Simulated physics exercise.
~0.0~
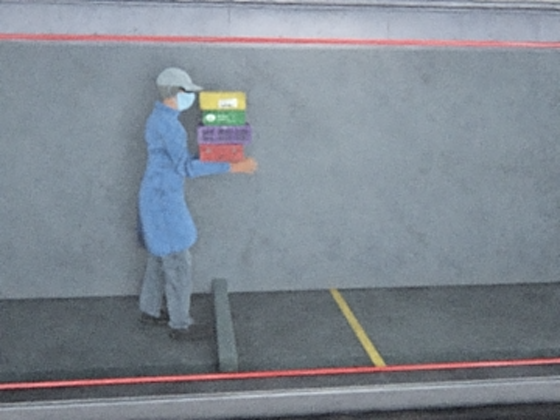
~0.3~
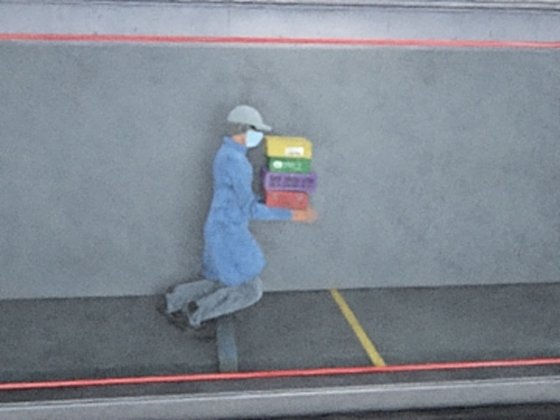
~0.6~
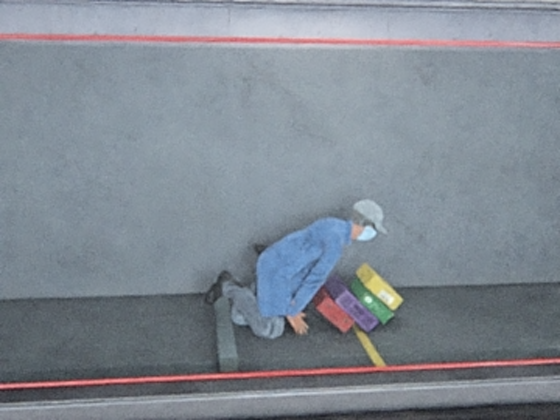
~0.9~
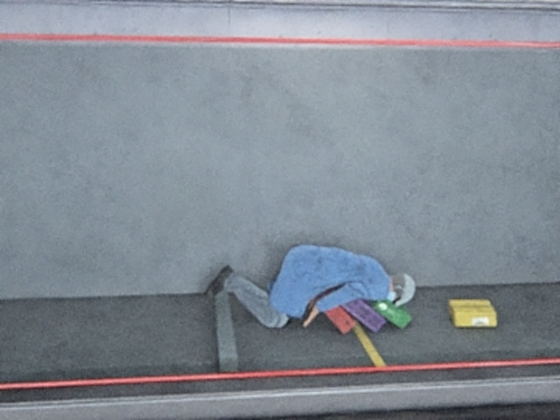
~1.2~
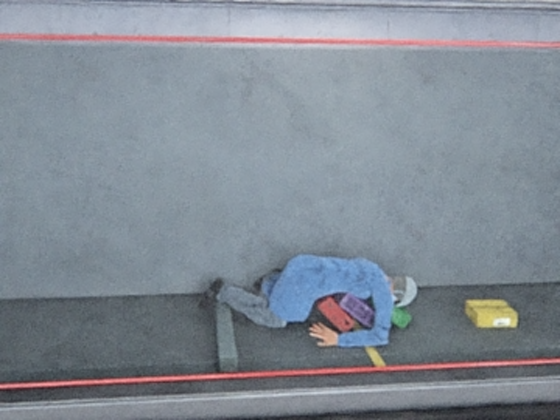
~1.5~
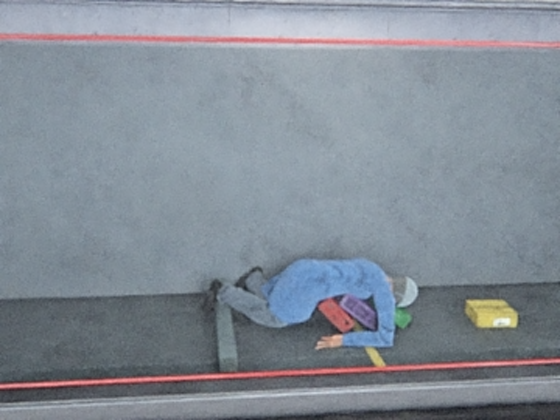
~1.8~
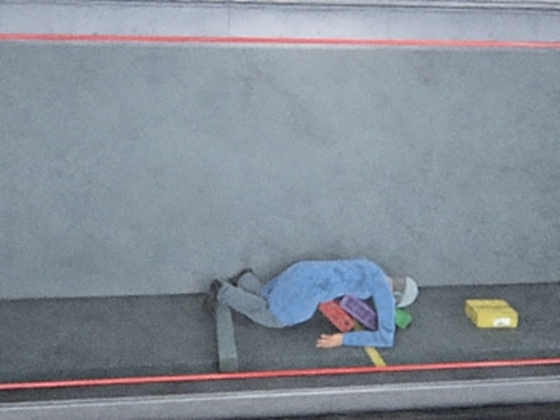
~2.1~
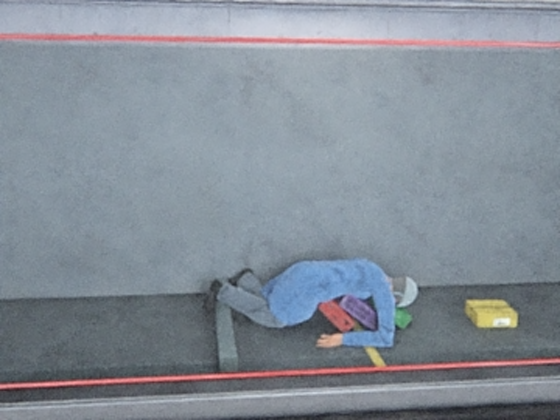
A masked person in a blue coat and gray cap, carrying four stacked colorful boxes, pitched forward over a low rail, dropped to the knees and crumpled onto the boxes, head past the yellow line, while the yellow one slid off to the right and stopped.
